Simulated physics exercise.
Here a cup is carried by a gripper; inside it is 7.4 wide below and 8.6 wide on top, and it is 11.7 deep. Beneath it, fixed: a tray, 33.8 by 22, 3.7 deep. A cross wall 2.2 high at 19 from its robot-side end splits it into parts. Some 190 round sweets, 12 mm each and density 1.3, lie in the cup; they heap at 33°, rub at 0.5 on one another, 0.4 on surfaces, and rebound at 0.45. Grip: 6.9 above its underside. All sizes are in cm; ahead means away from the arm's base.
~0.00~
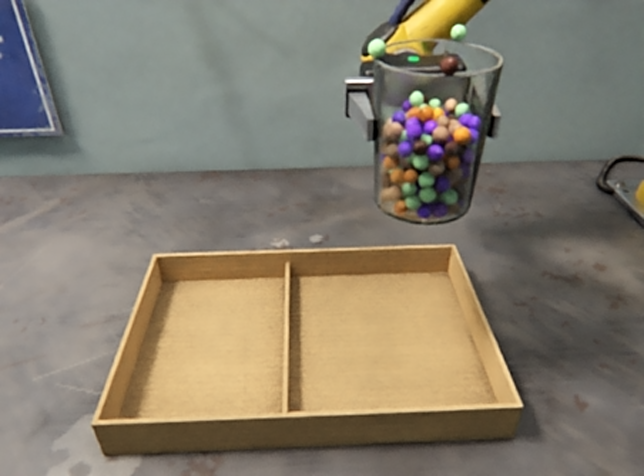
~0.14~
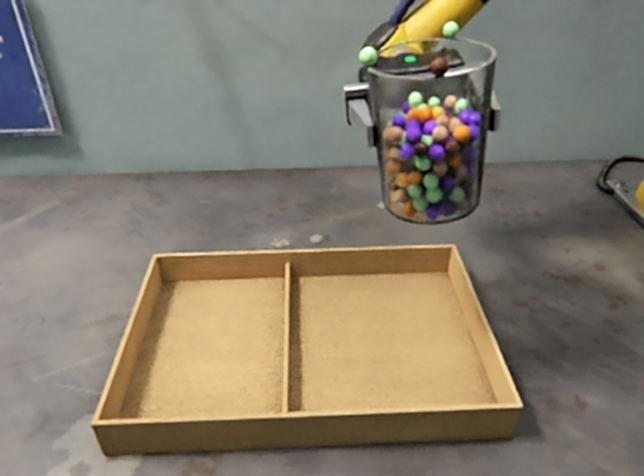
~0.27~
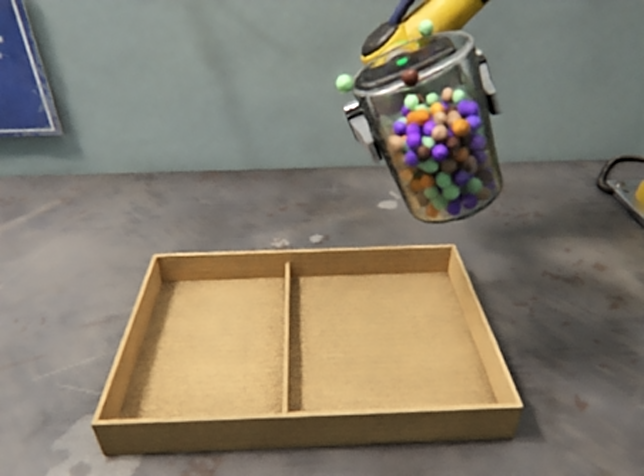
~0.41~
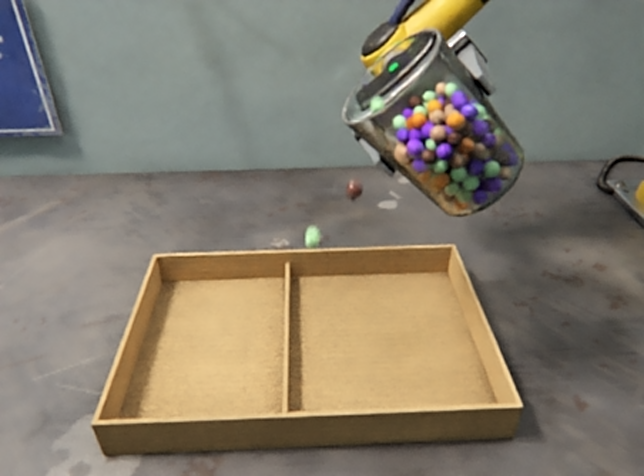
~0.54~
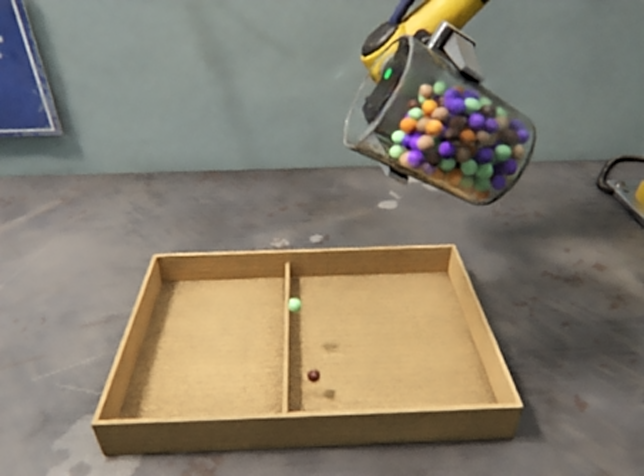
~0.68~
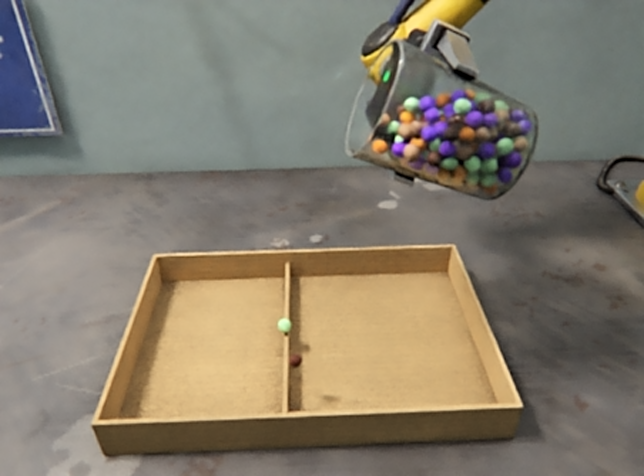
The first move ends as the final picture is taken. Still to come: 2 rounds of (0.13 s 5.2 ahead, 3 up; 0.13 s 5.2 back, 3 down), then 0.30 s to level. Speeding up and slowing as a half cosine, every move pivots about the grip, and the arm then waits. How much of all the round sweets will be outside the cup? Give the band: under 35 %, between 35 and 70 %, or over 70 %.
Band: Between 35 and 70 %.
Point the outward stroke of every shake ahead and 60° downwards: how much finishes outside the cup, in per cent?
Some 0 in a hundred.
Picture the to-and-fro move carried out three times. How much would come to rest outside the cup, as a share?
Estimate for that case: 65 %.
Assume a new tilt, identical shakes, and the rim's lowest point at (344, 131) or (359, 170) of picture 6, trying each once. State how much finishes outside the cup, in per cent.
30 % and 95 %.
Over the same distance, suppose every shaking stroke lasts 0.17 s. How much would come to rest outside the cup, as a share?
That gives about 25 percent.
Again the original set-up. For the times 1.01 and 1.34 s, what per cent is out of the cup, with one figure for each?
Taking the two times in order, I'd say 35 and then 55 per cent.
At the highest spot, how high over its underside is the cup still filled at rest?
I'd put it at close to 7.0 centimetres.
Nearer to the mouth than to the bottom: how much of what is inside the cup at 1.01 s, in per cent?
Roughly 35 %.
After 1.01 s, tilted 66° forward, highest piece 26 above the table; 125 in the cup, 1 in the robot-side part, 1 in the far-side part, 66 in flight or on a rim.
After 1.34 s, tilted 38° forward, highest piece 24 above the table; 86 in the cup, 61 in the far-side part, 38 in the robot-side part, 2 on the table or floor, 6 in flight or on a rim.
After 1.70 s, level, highest piece 24 above the table; 86 in the cup, 63 in the far-side part, 42 in the robot-side part, 2 on the table or floor.
After 2.75 s, level, highest piece 24 above the table; 86 in the cup, 63 in the far-side part, 42 in the robot-side part, 2 on the table or floor.
In the end, 86 in the cup, 63 in the far-side part, 42 in the robot-side part, 2 on the table or floor. That is 55 % outside the cup.
